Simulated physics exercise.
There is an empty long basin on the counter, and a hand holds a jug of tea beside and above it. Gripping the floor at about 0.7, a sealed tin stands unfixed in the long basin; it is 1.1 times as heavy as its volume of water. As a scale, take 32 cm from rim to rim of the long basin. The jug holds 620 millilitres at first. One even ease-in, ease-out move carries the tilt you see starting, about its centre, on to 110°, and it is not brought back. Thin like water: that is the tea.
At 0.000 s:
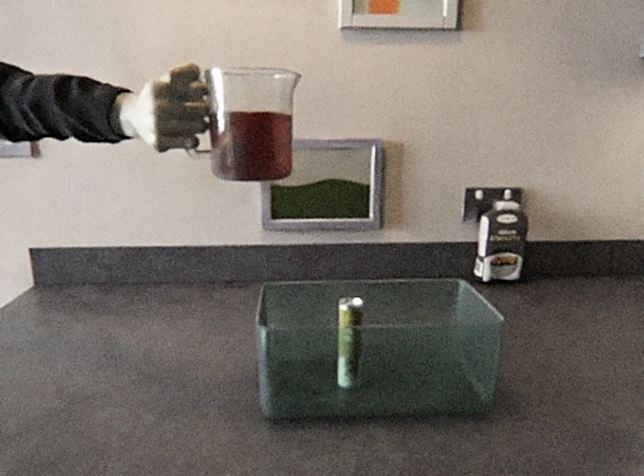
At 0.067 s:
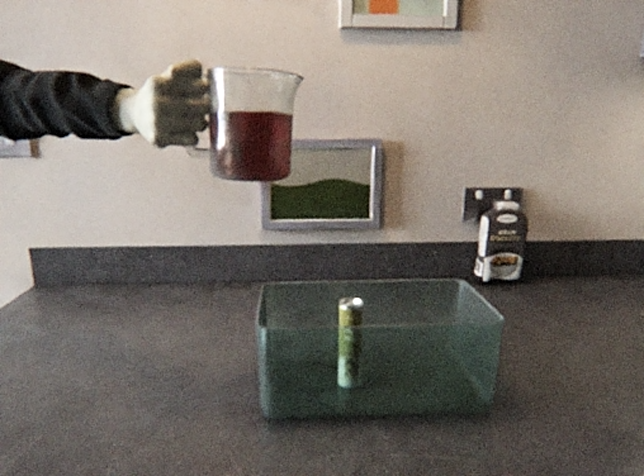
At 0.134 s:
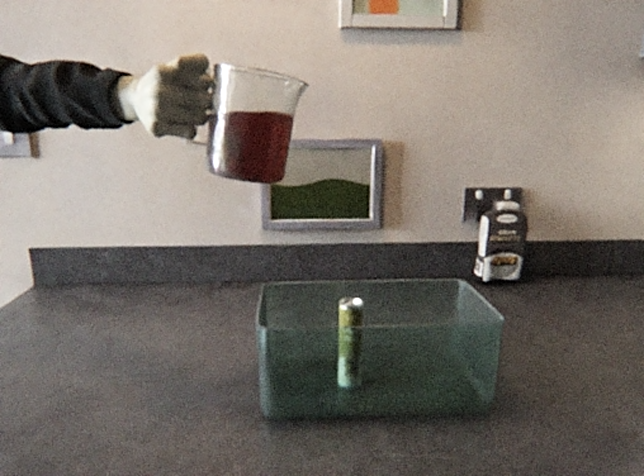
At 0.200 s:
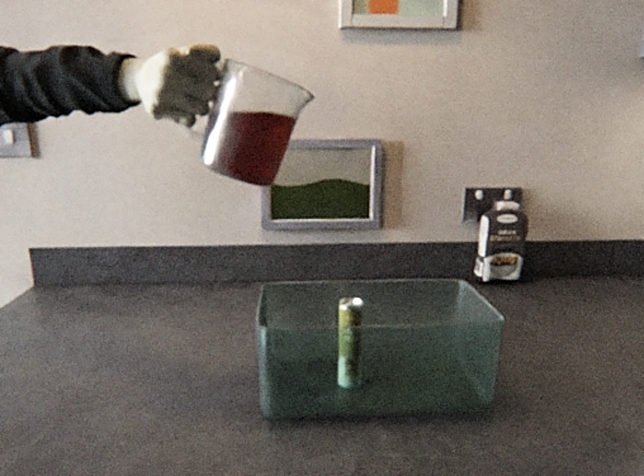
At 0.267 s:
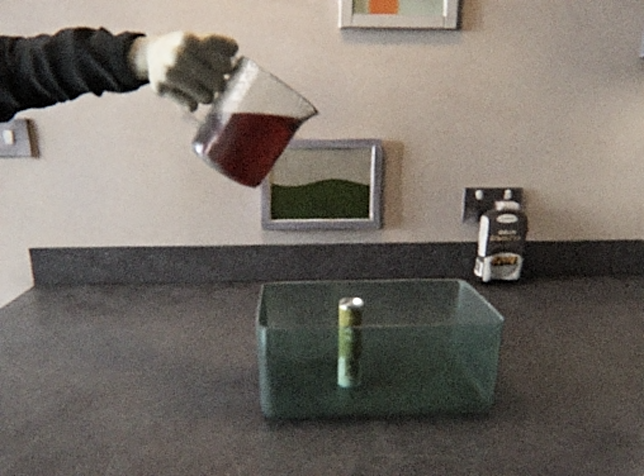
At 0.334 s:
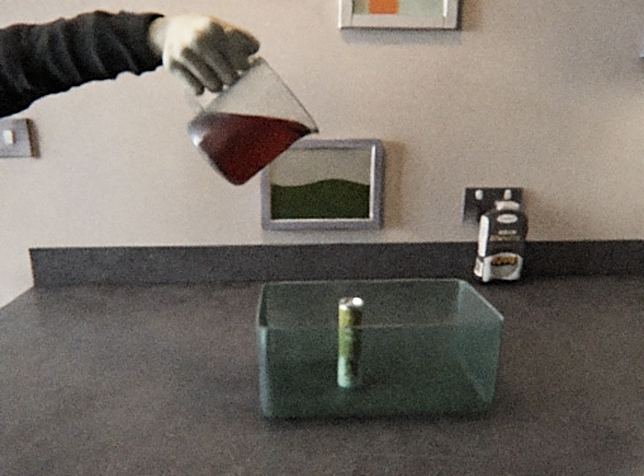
A gloved hand steadily tilts a glass jug of tea rightward above a long basin.
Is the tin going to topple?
Upright.
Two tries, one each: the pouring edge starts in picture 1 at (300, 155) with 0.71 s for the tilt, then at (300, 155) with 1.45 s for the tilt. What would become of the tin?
Try 1: Tipped over; try 2: Tipped over.
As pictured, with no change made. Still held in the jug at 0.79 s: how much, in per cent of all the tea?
14 %.
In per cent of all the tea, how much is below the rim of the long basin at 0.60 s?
3 %, give or take.
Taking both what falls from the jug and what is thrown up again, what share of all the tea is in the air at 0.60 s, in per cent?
Near 38 per cent of it all.
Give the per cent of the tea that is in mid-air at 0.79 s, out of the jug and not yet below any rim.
Close to 30 per cent.
Then, 0.60 s in, the tilt is 103° and 58 per cent is still to pour; the tin stands where it began.
Then, 0.79 s in, the tilt is 110° and 13 per cent is still to pour; the tin stands where it began.
Then, 0.99 s in, the tilt is 110° and 1 per cent is still to pour; the tin stands where it began.
Then, 1.21 s in, the tilt is 110° and 0 per cent is still to pour; the tin stands where it began.
Finally, the tin stands where it began.
